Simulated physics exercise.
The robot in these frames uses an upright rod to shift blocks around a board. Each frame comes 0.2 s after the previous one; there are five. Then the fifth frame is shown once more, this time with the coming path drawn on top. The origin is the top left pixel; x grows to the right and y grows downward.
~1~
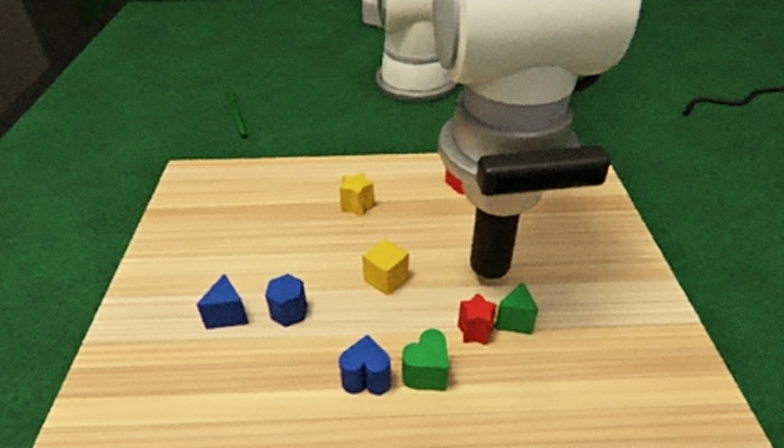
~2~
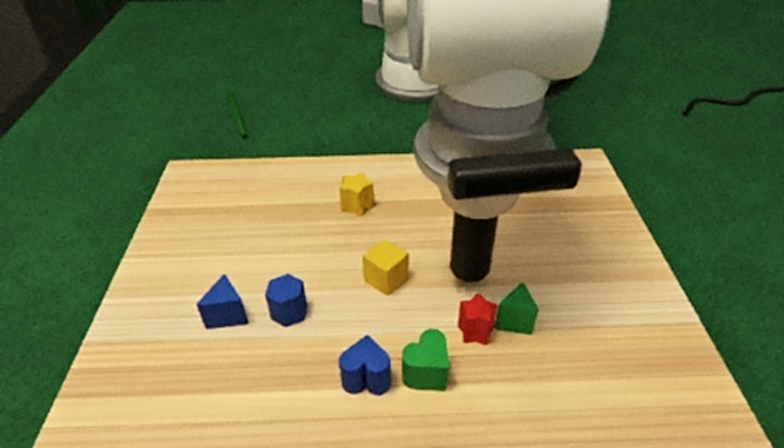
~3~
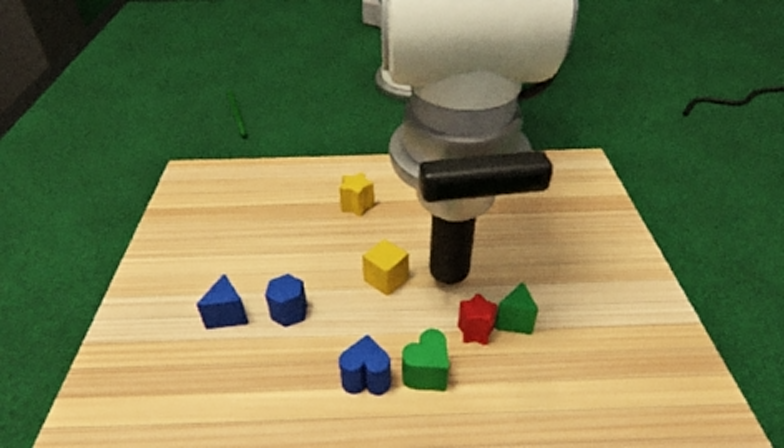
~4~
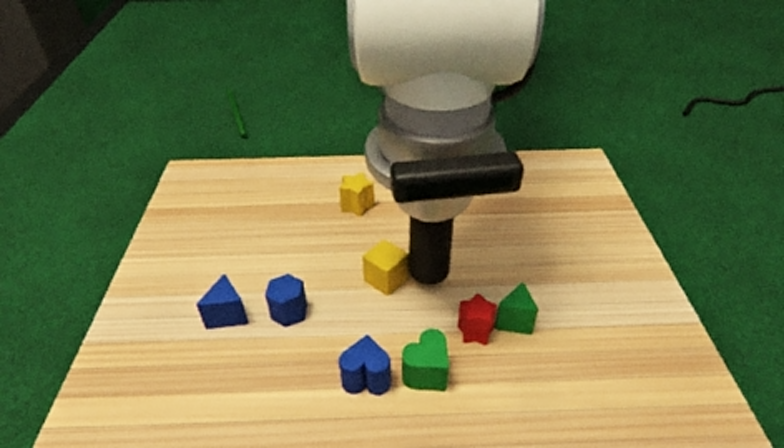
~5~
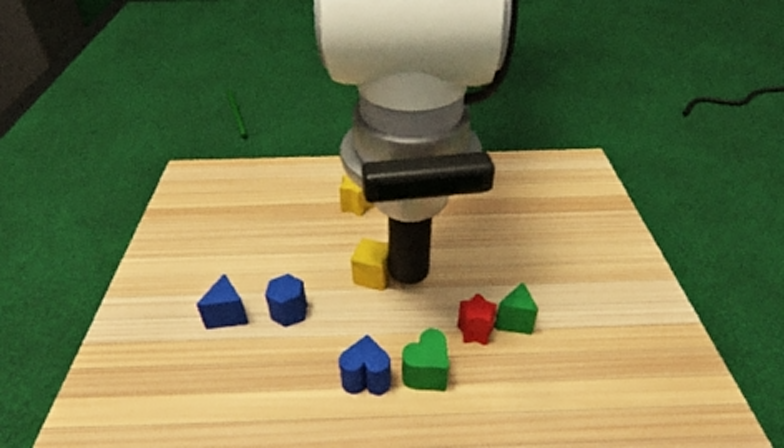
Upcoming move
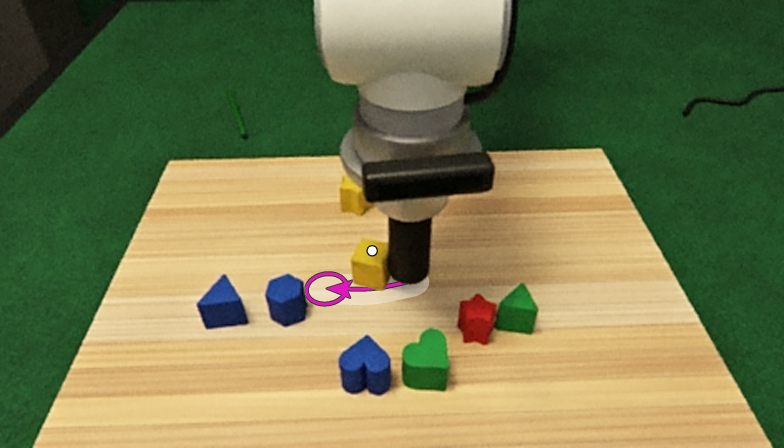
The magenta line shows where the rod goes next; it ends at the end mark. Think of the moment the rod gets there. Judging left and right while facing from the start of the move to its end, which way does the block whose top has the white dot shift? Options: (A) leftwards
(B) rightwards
Letter B.
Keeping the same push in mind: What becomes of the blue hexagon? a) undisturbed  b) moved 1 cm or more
My pick is a.
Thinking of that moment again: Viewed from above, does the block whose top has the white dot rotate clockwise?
Yes, that is how it ends up.
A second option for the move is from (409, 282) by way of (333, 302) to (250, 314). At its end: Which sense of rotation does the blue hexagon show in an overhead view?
Looking down on the board, it turns counter-clockwise.
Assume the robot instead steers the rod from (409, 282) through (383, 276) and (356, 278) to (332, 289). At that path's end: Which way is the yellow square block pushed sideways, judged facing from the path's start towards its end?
Heads right.
Path on the board, from (409, 282) over (368, 289) to (327, 288); the dot is on the yellow square block.
The first path, step by step. Halfway along, rod at (368, 278); yellow square block at (336, 249), turned 25° clockwise.
At the end, rod at (325, 278); blue hexagon in place; yellow square block at (309, 240), turned 50° clockwise.
